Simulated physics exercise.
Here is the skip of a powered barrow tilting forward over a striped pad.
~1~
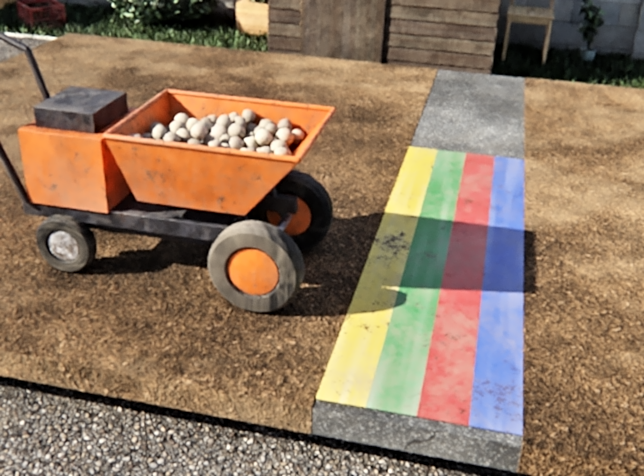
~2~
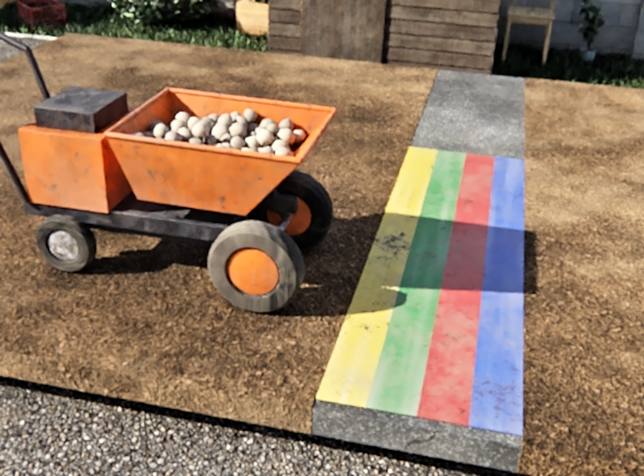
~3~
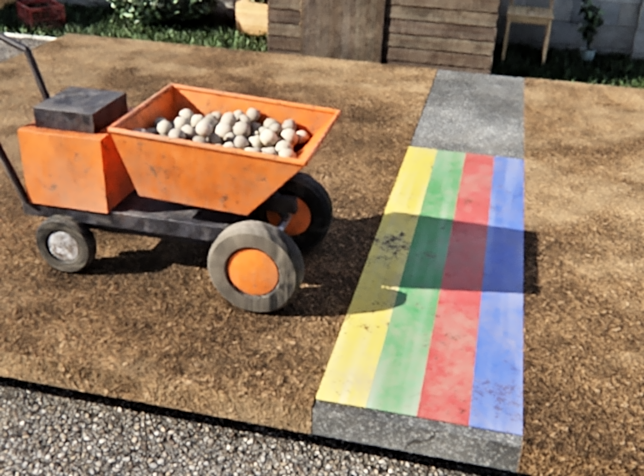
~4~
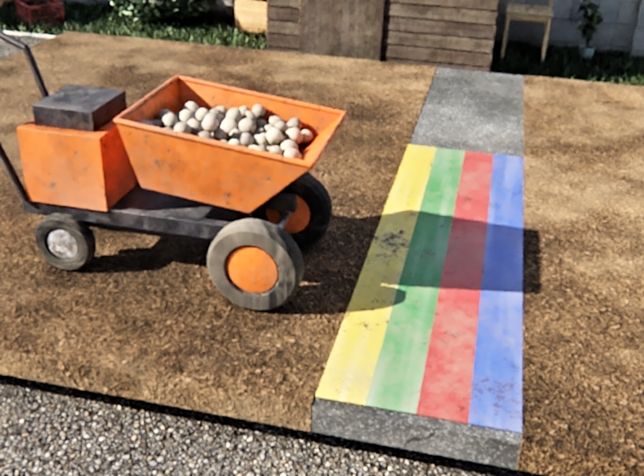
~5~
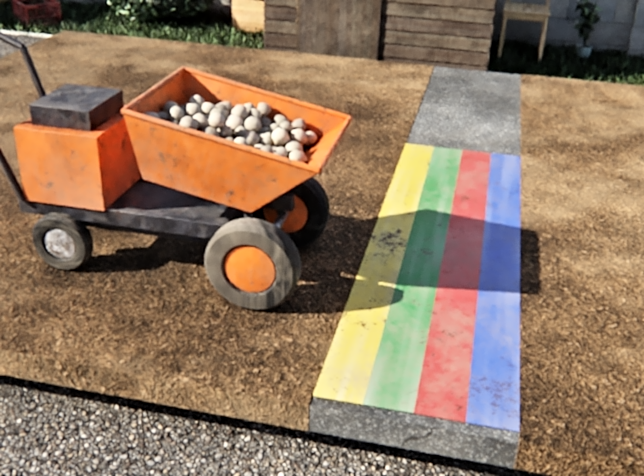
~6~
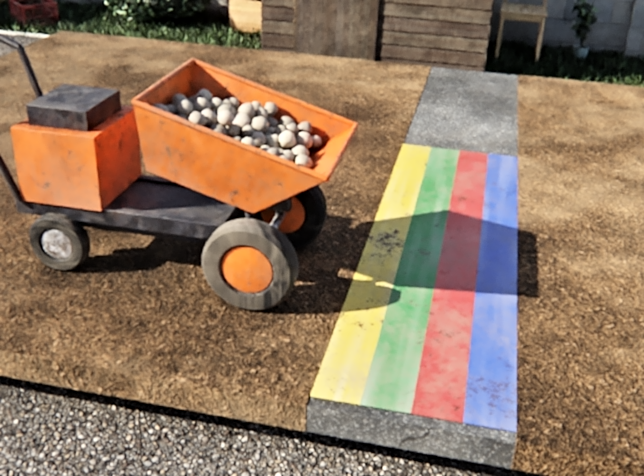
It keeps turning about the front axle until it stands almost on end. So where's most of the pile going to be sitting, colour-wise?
Most of it sits on green.
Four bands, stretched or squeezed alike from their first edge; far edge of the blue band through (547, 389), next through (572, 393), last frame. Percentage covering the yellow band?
Near 10 and 20 in a hundred.
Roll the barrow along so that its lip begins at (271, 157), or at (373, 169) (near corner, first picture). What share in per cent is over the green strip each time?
The shares come out close to 30 and 0 per cent, in that order.
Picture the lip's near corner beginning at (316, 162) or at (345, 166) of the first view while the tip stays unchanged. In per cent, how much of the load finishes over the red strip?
30 % then 40 %.
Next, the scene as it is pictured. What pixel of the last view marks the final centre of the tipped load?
Around (431, 295).
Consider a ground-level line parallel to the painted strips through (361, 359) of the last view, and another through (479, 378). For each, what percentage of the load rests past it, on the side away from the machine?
In order, some 80 % then some 10 %.
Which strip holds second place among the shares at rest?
Behind the top strip comes the strip in red.
Just after the last frame, skip tipped steeply; every one in the skip.
A moment on, skip tipped steeply; the larger part in the skip; about a tenth over the green strip; just a few over the red strip; just a few falling.
Further on, skip tipped right over; roughly a quarter in the skip; about a tenth over the yellow strip; roughly a third over the green strip; roughly a quarter over the red strip; about a tenth over the blue strip; just a few off the paint.
When it is over, skip tipped right over; roughly a quarter in the skip; about a tenth over the yellow strip; roughly a third over the green strip; roughly a quarter over the red strip; about a tenth over the blue strip; just a few off the paint.
